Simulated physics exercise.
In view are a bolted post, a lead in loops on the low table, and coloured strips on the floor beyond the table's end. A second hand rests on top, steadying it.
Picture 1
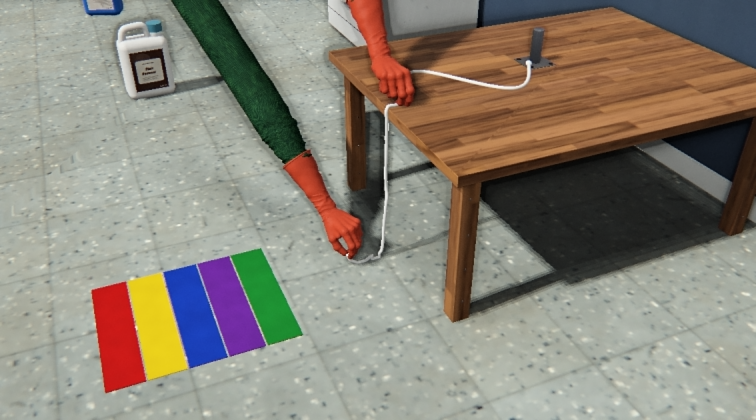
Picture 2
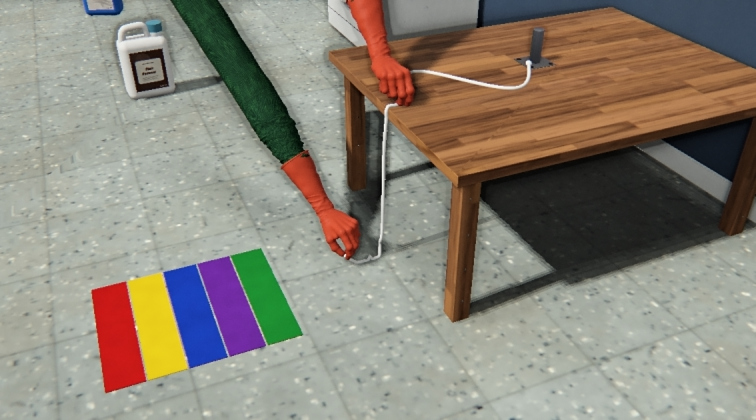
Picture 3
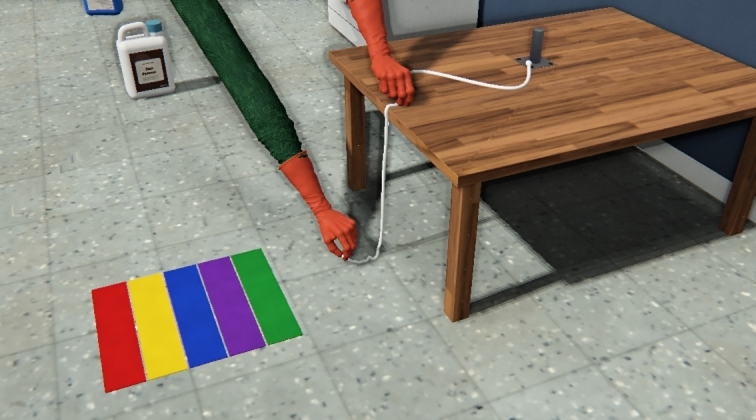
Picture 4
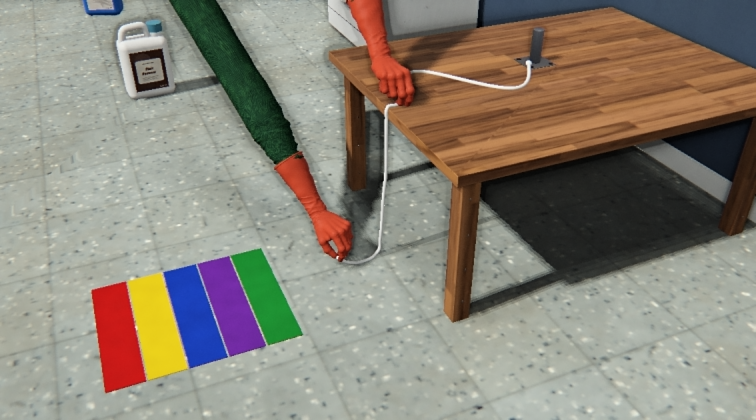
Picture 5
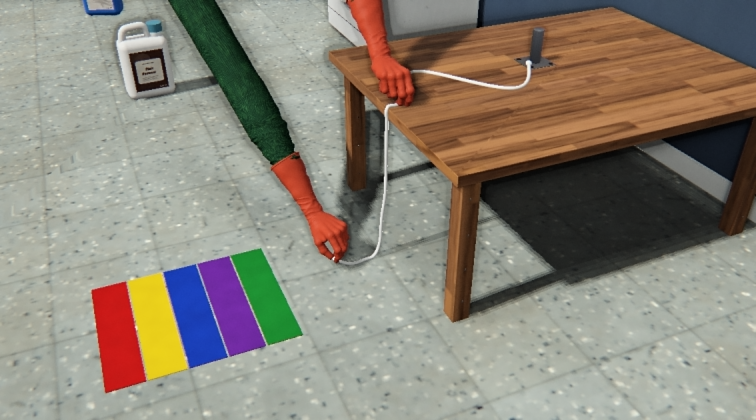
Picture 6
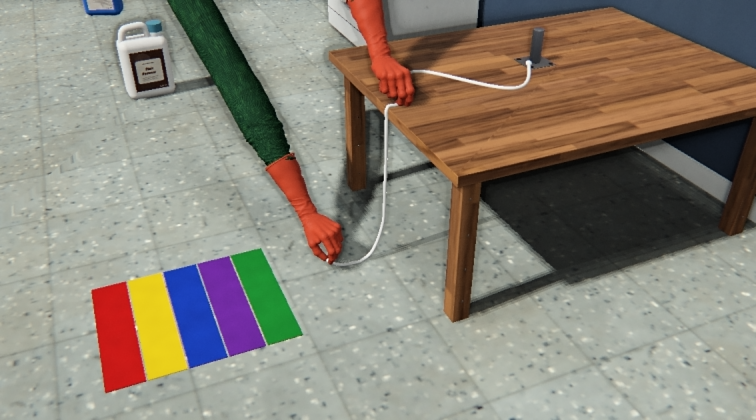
A gloved hand drew the loose end of a white cord slightly left across the floor, near some coloured strips, while another gloved hand stayed on the cord at the wooden table's edge.
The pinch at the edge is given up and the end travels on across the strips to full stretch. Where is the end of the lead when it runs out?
Above the red strip.
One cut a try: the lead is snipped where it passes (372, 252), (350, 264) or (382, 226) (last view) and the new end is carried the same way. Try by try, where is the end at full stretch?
In order, roughly (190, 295), (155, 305) and (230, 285).
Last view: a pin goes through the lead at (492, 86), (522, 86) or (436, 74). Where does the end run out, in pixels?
In order of the tries: About (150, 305), then (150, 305), then (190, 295).
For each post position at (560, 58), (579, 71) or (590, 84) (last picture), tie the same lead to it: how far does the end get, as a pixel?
Around (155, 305), (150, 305) and (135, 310).
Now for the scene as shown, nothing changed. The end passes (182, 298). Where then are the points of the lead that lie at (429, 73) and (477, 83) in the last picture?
(397, 97) and (447, 87), approximately.
Soon after, end near (182, 298); over blue.
After that, end near (140, 309); over yellow.
At the stop, end near (114, 316); over red. The end stops over the red strip.
